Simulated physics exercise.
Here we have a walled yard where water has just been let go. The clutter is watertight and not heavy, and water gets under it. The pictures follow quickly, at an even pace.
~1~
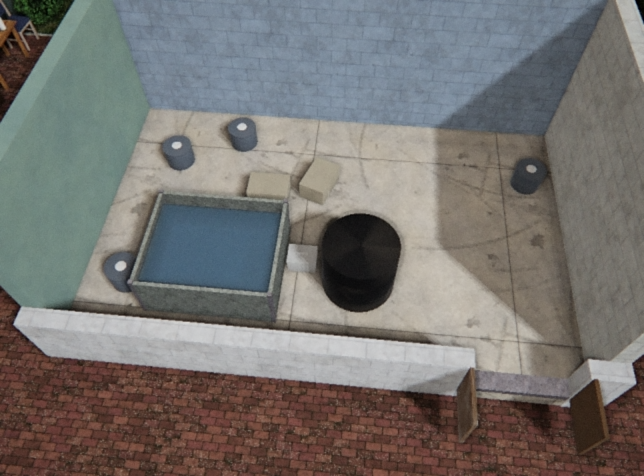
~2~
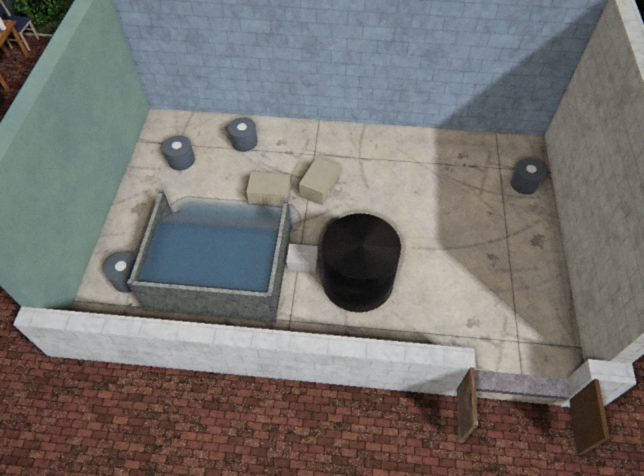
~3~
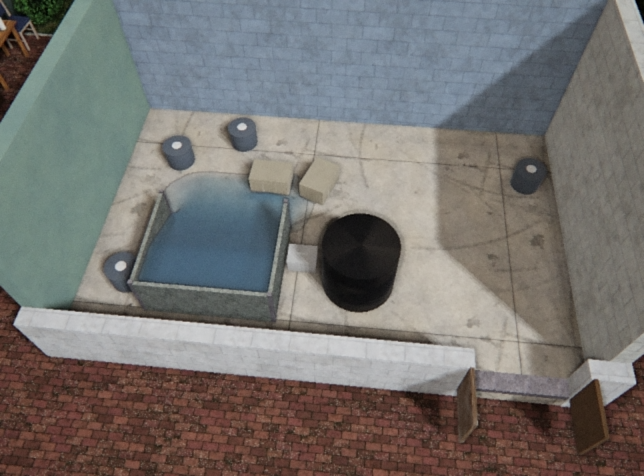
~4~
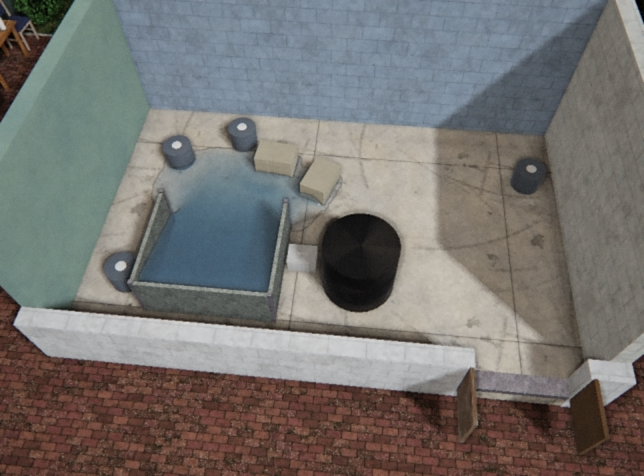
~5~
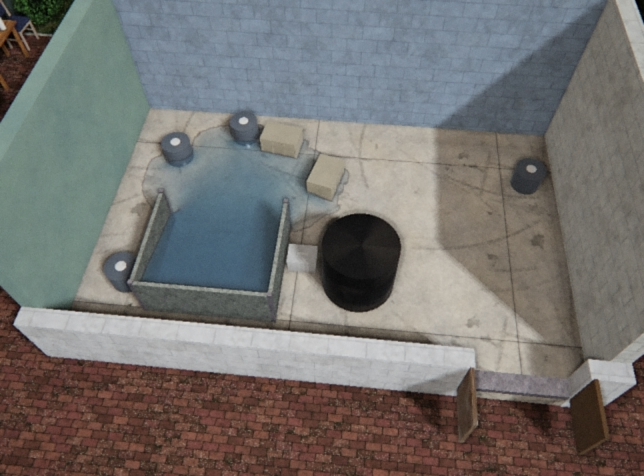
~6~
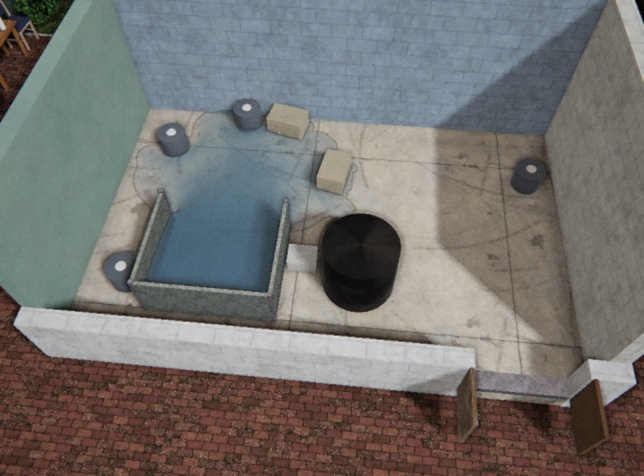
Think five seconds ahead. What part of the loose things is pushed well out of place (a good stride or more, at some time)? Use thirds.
Share: Two thirds or more.
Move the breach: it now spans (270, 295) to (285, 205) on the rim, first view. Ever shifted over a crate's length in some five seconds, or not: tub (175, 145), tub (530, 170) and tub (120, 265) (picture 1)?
In that order: Never so far, shifted that much, short of that.
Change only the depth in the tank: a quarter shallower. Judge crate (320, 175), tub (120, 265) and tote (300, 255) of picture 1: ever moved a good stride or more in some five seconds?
One after the other: That far or more, that far or more, never so far.
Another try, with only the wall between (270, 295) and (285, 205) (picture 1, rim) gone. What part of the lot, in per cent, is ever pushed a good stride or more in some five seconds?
About 40 per cent.
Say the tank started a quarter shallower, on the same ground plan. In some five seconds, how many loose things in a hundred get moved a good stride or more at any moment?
Some 90 per cent.
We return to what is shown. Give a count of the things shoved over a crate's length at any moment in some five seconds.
6 of them.
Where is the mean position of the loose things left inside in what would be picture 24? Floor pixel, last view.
Around (342, 216).
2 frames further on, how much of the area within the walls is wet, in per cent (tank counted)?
About 35 per cent.
A moment on, 3 of 7 are well off their spots; 2 afloat.
Next, 2 of 7 are well off their spots; 3 afloat.
Later, 5 of 7 are well off their spots; 5 afloat.
In the end, 6 of 7 are well off their spots, and 6 have been at some point; 6 afloat.
